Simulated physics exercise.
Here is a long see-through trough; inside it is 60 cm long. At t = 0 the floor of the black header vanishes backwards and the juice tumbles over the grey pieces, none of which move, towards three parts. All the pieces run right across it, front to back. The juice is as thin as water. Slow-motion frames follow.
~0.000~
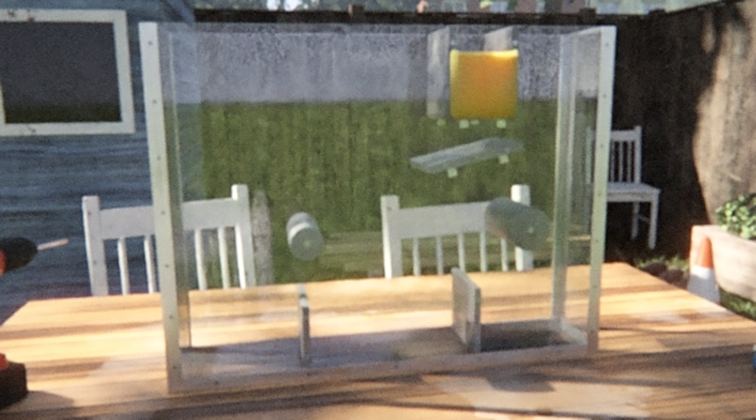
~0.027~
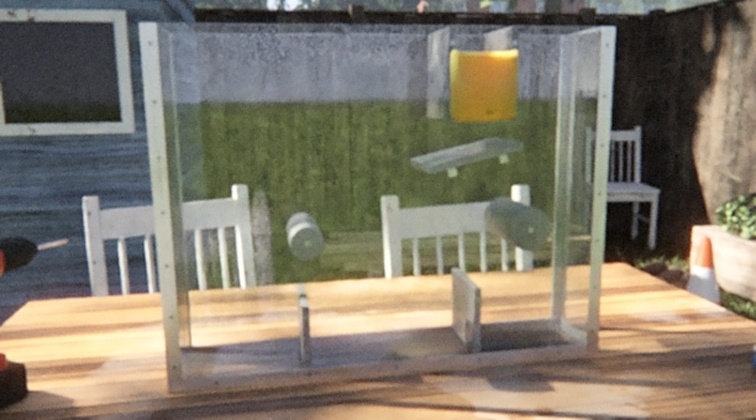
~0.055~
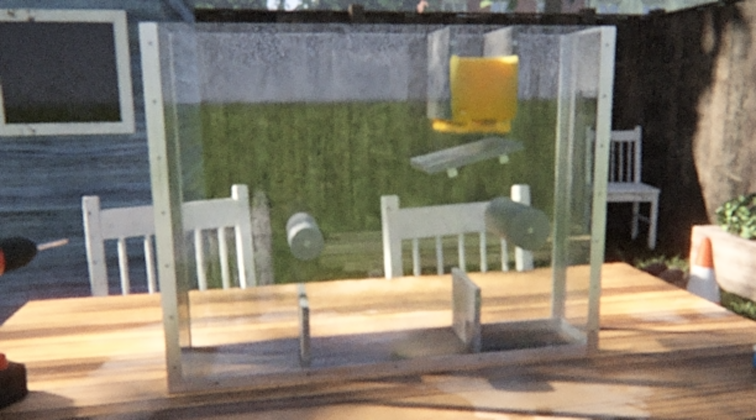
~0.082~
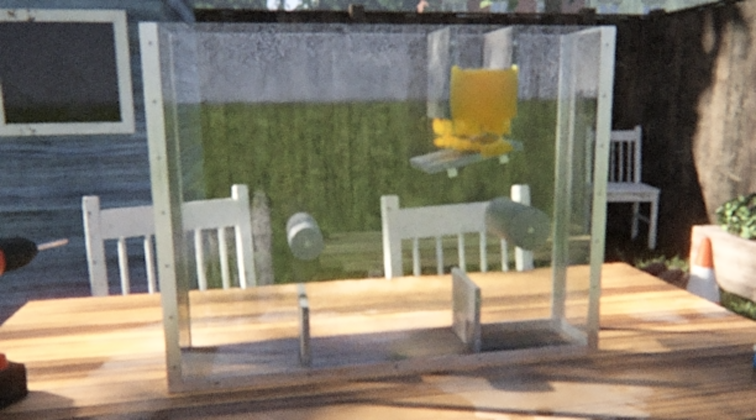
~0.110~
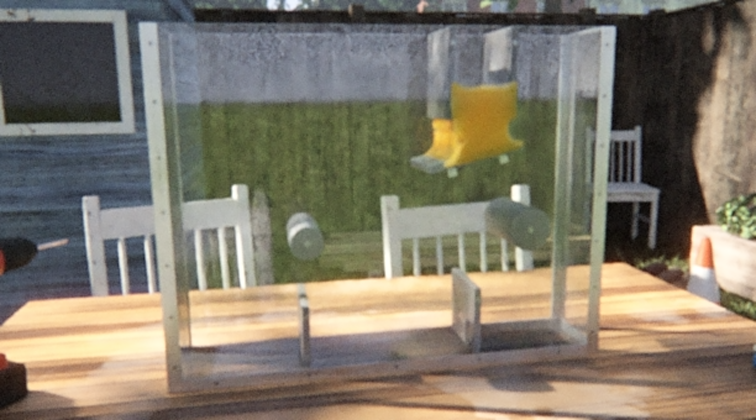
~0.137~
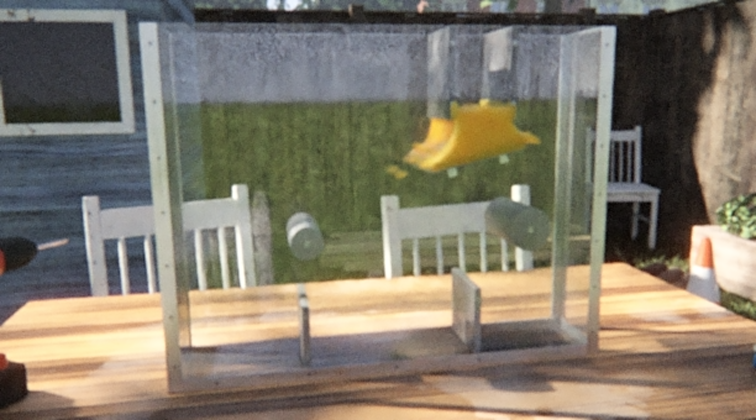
A block of yellow-orange juice hangs high in the right half of a clear trough on a sunlit wooden garden table, seen from the front by a still camera. Below it are a tilted grey slab, two grey cylinders and two upright dividers, with white chairs, grass and a dark fence behind. The juice drops onto the slab, spreads both ways and sheds drops leftward.
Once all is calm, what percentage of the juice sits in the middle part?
The middle part gets about 50 per cent.
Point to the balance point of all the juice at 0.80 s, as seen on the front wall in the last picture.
Near (414, 344).
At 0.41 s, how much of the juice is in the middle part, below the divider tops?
Near 22 in a hundred.
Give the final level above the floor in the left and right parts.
In turn 0.5 and 1.0 cm.
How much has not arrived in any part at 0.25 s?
About 100 per cent.
Then, 0.25 s in, hardly anything has reached the bottom yet.
Then, 0.41 s in, 54 per cent is down, the largest part in the middle part.
Then, 0.80 s in, 95 per cent is down, the largest part in the middle part.
Finally, the split from left to right is 20, 51 and 29 per cent.
